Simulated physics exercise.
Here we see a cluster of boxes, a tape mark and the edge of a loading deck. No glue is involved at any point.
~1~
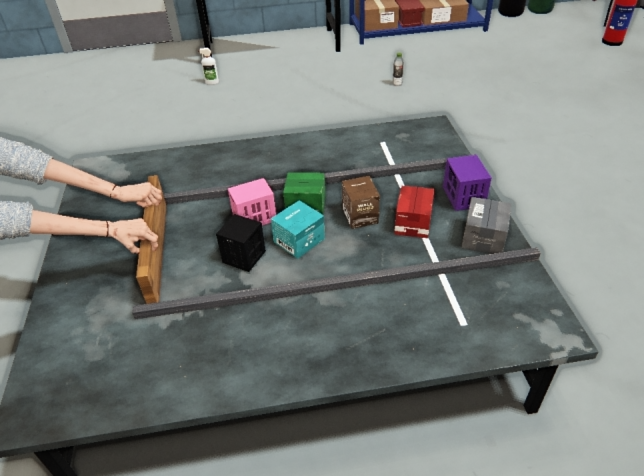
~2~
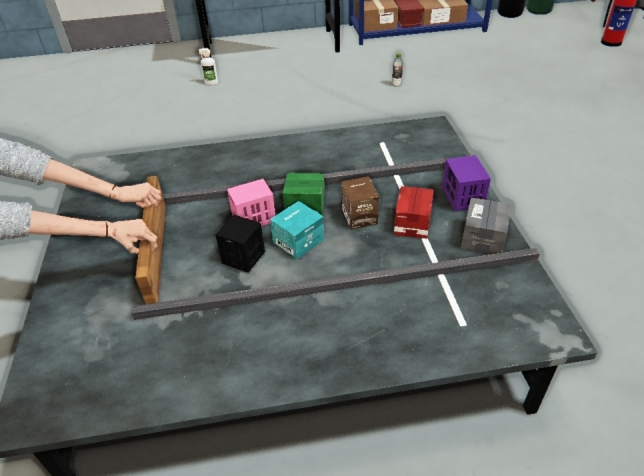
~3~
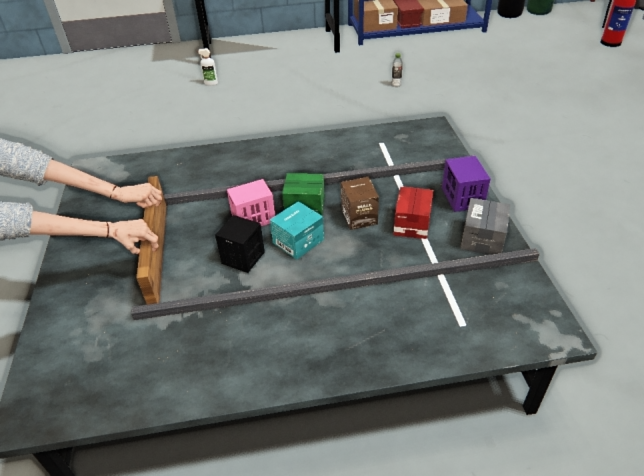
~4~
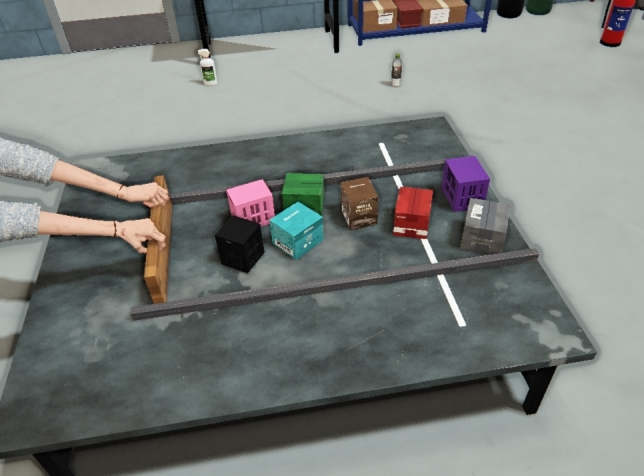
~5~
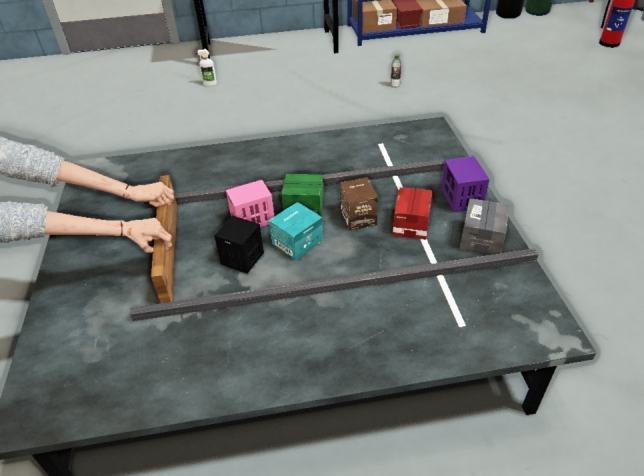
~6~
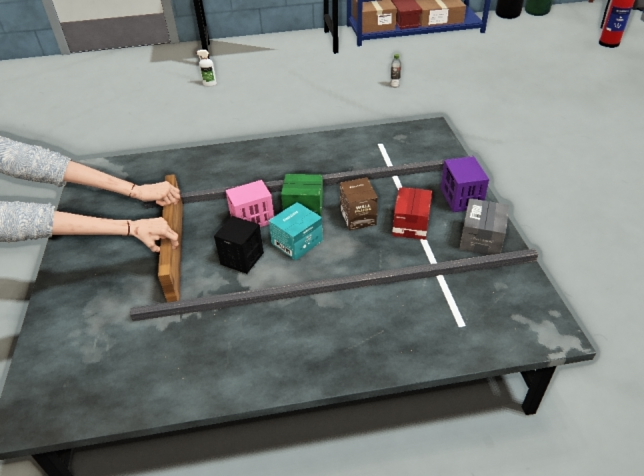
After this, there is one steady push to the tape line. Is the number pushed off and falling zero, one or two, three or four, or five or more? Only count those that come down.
It is one or two.
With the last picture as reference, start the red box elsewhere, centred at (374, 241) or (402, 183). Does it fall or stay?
Place by place, it stays put; stays put.
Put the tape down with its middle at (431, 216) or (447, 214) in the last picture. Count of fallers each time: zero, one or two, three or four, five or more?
In turn: Three to four; three or four.
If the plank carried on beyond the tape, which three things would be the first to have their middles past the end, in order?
Earliest first, the order is the purple crate, the grey parcel, the red box.
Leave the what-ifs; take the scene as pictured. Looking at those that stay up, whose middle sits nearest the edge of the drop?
It is the red box.
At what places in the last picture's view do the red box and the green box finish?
Final spots - red box (503, 204), green box (452, 172).
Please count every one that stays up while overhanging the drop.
As for overhanging, the count is 2.
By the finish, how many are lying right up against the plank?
At rest, 2 are in contact.
Soon after, none off yet; purple crate at rest near (464, 184); grey parcel at rest near (484, 227); red box at rest near (412, 213).
After that, none off yet; purple crate at rest near (464, 184); grey parcel at rest near (484, 227); red box displaced a little near (429, 212).
And then, none off yet; purple crate displaced a little near (480, 182); grey parcel displaced a little near (496, 228); red box displaced about its own width near (465, 209).
In the end, the number that fall off is one or two; gone, grey parcel and purple crate.
